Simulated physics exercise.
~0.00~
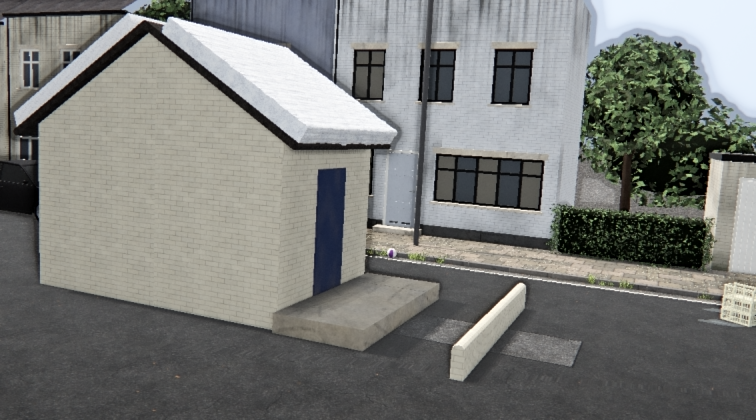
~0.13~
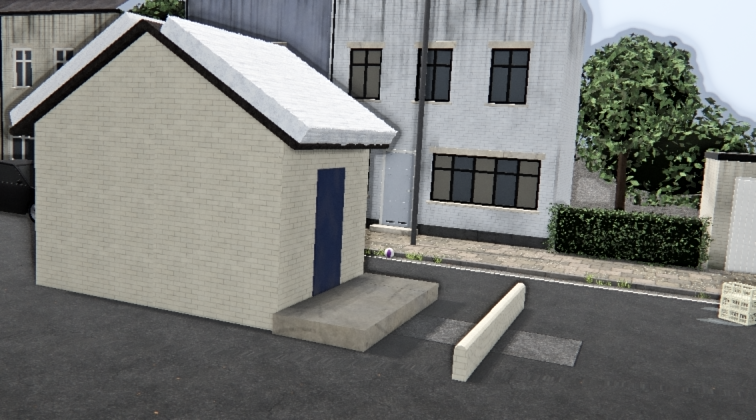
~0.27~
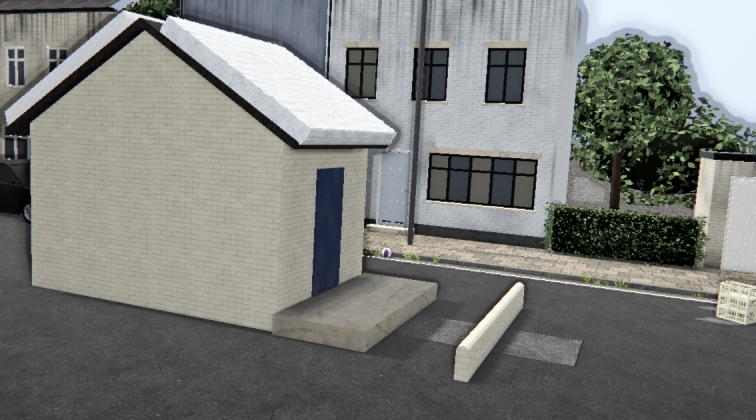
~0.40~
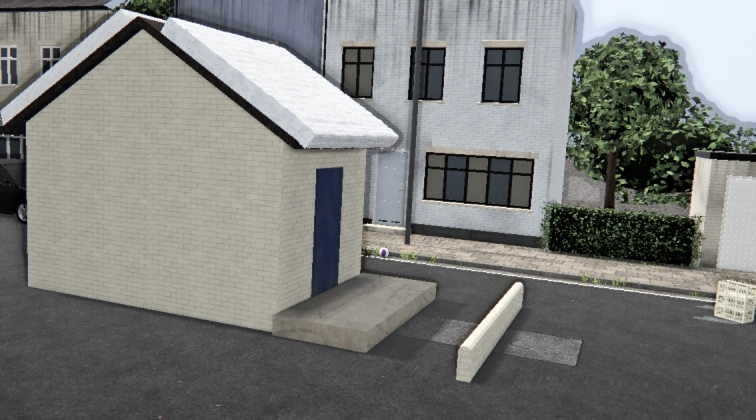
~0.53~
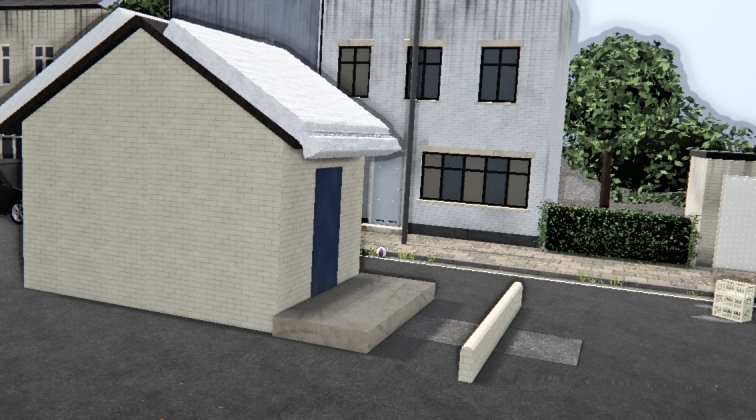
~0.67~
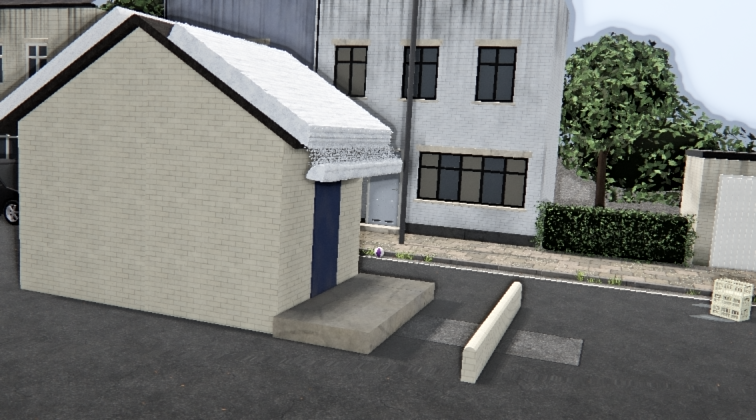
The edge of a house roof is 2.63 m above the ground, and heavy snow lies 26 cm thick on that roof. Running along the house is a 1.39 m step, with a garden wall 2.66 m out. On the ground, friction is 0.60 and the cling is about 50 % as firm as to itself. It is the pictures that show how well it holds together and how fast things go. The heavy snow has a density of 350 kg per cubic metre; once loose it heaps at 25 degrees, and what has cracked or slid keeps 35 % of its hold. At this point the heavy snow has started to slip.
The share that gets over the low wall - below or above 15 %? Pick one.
Below.
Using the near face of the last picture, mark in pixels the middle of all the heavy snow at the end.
Close to (404, 341) in the last picture.
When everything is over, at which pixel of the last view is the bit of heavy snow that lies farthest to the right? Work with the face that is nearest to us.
Position: About (512, 380).
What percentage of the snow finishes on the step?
Roughly 25 percent.
After 1.09 s, 82 % is still on the roof and 0 % is past the low wall.
After 1.59 s, 54 % is still on the roof and 0 % is past the low wall.
After 2.10 s, 8 % is still on the roof and 0 % is past the low wall.
After 2.60 s, none is still on the roof and 0 % is past the low wall.
After 3.70 s, none is still on the roof and 4 % is past the low wall.
